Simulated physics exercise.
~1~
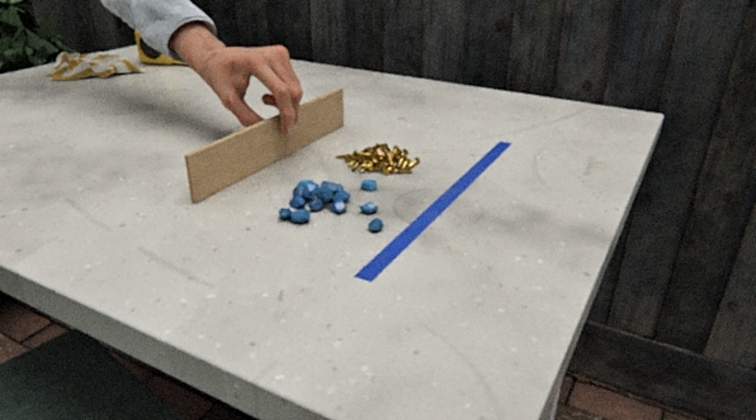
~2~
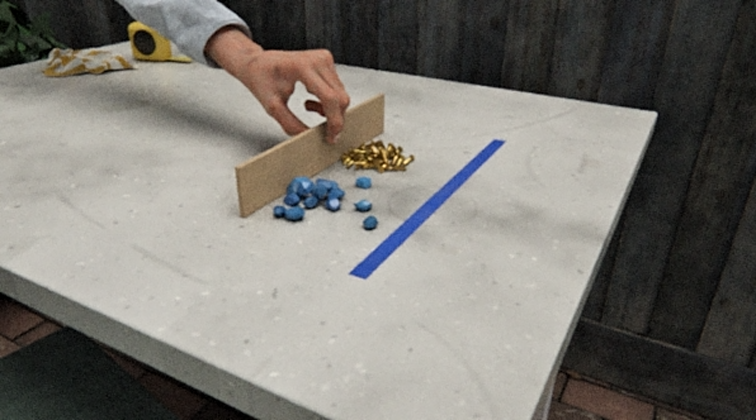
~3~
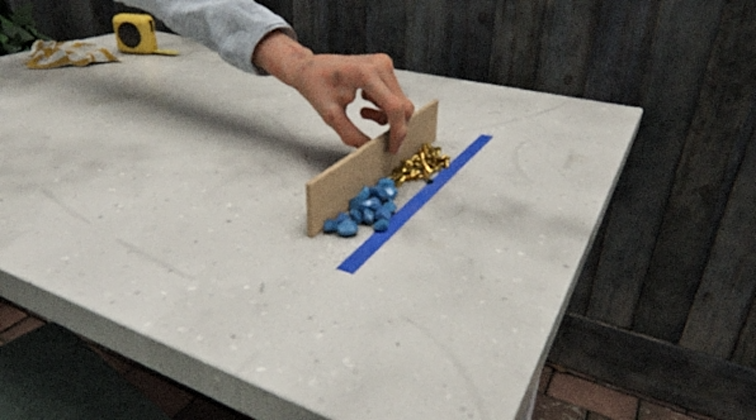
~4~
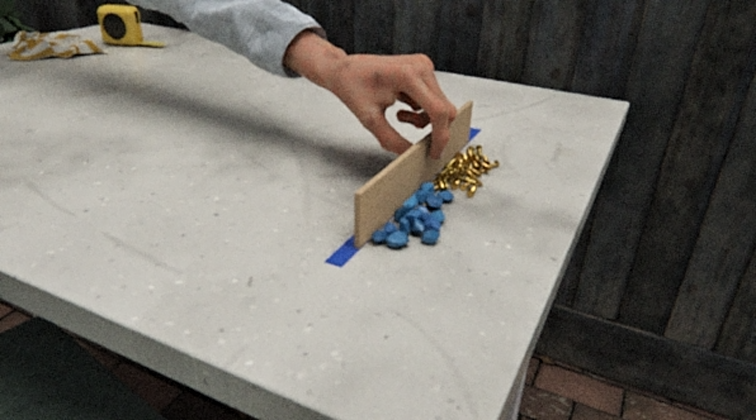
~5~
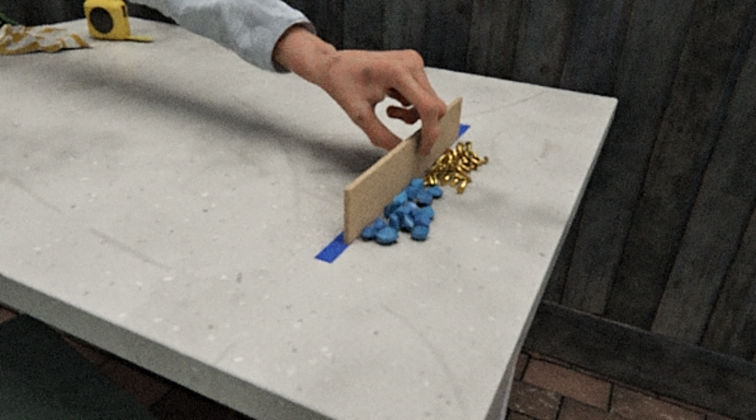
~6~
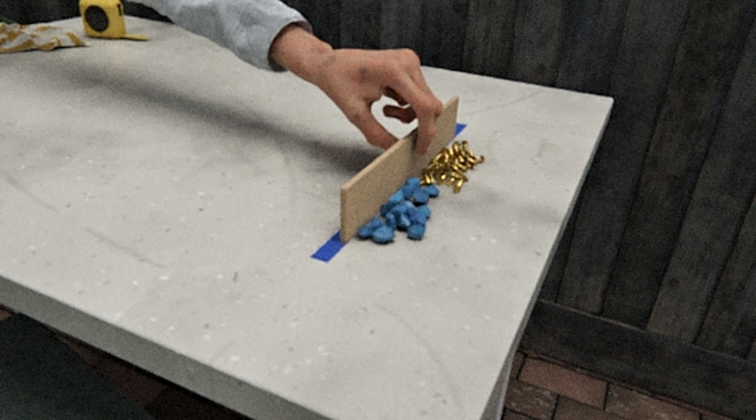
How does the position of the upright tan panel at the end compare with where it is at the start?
At the start the panel stands to the left of both heaps, well short of the blue tape. By the end it is farther right, standing at the tape with the heaps just beyond it.
